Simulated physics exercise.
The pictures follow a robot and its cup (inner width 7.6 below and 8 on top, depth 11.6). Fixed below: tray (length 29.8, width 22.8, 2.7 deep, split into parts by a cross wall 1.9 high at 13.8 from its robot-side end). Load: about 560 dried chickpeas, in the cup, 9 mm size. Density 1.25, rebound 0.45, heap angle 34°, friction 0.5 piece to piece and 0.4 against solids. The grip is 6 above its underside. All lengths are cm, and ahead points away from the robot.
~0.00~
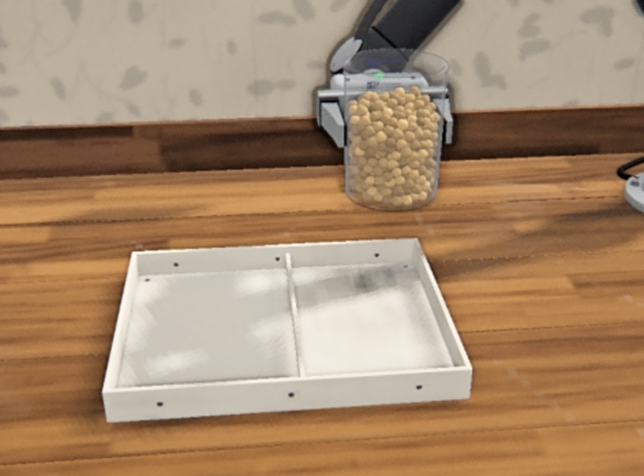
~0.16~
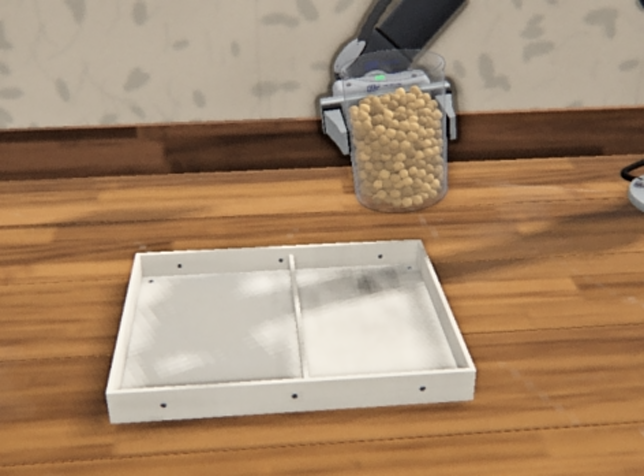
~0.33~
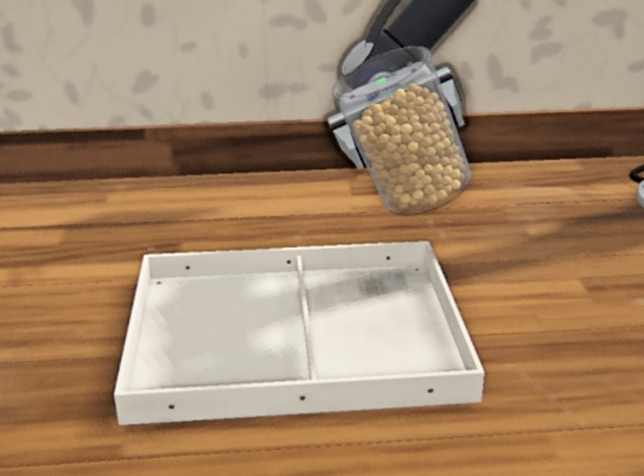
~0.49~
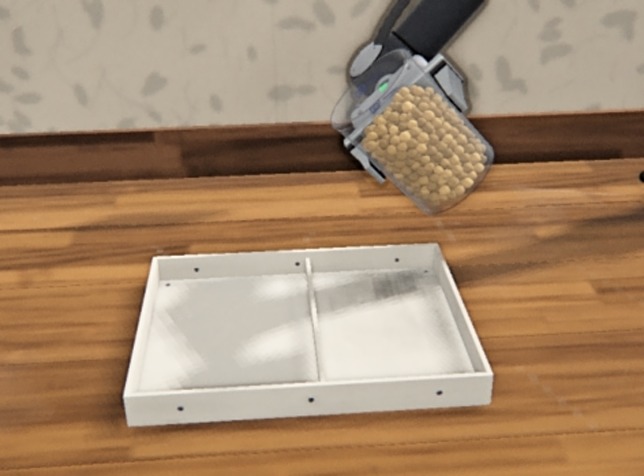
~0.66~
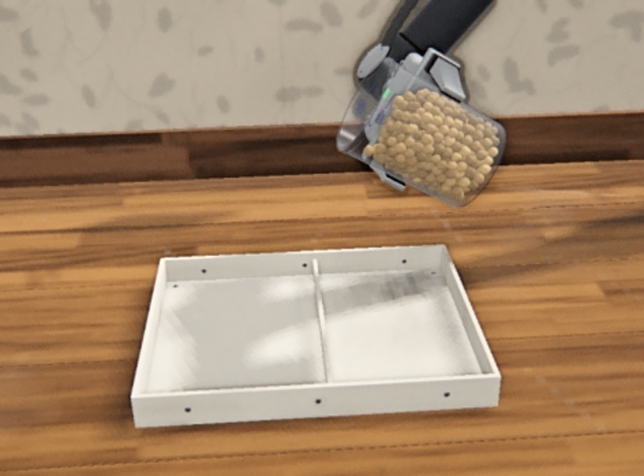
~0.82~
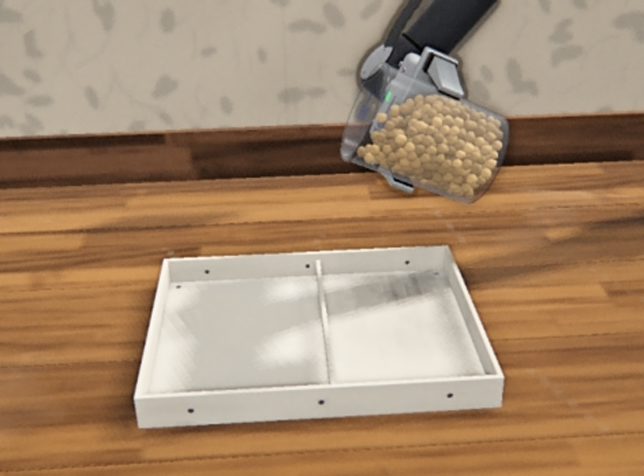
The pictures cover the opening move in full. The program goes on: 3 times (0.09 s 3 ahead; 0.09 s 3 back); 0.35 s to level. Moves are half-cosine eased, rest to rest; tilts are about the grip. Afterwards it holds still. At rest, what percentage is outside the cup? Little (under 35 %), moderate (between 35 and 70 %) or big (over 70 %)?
Answer: Little; under 35 % of the dried chickpeas finish outside the cup.
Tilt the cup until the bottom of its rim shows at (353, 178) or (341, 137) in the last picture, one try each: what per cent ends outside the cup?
Some 65 and 10 per cent.
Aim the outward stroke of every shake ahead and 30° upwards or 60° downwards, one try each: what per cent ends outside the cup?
Some 35 and 5 per cent.
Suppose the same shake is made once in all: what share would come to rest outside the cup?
Then about 10 per cent.
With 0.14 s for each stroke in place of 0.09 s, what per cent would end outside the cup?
In that case some 5 per cent.
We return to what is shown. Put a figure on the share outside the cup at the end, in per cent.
Roughly 25 per cent.
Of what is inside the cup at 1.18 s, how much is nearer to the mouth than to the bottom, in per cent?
Roughly 50 per cent.
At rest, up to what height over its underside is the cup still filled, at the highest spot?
About 9.0 cm.
After 1.18 s, tilted 65° forward, highest piece 23 above the table; 491 in the cup, 37 in the far-side part, 1 in the robot-side part, 26 in flight or on a rim.
After 1.53 s, tilted 33° forward, highest piece 23 above the table; 424 in the cup, 105 in the far-side part, 14 in the robot-side part, 2 on the table or floor, 10 in flight or on a rim.
After 1.91 s, level, highest piece 23 above the table; 423 in the cup, 115 in the far-side part, 15 in the robot-side part, 2 on the table or floor.
After 2.96 s, level, highest piece 23 above the table; 423 in the cup, 115 in the far-side part, 15 in the robot-side part, 2 on the table or floor.
At rest, 423 in the cup, 115 in the far-side part, 15 in the robot-side part, 2 on the table or floor. That is 24 % outside the cup.
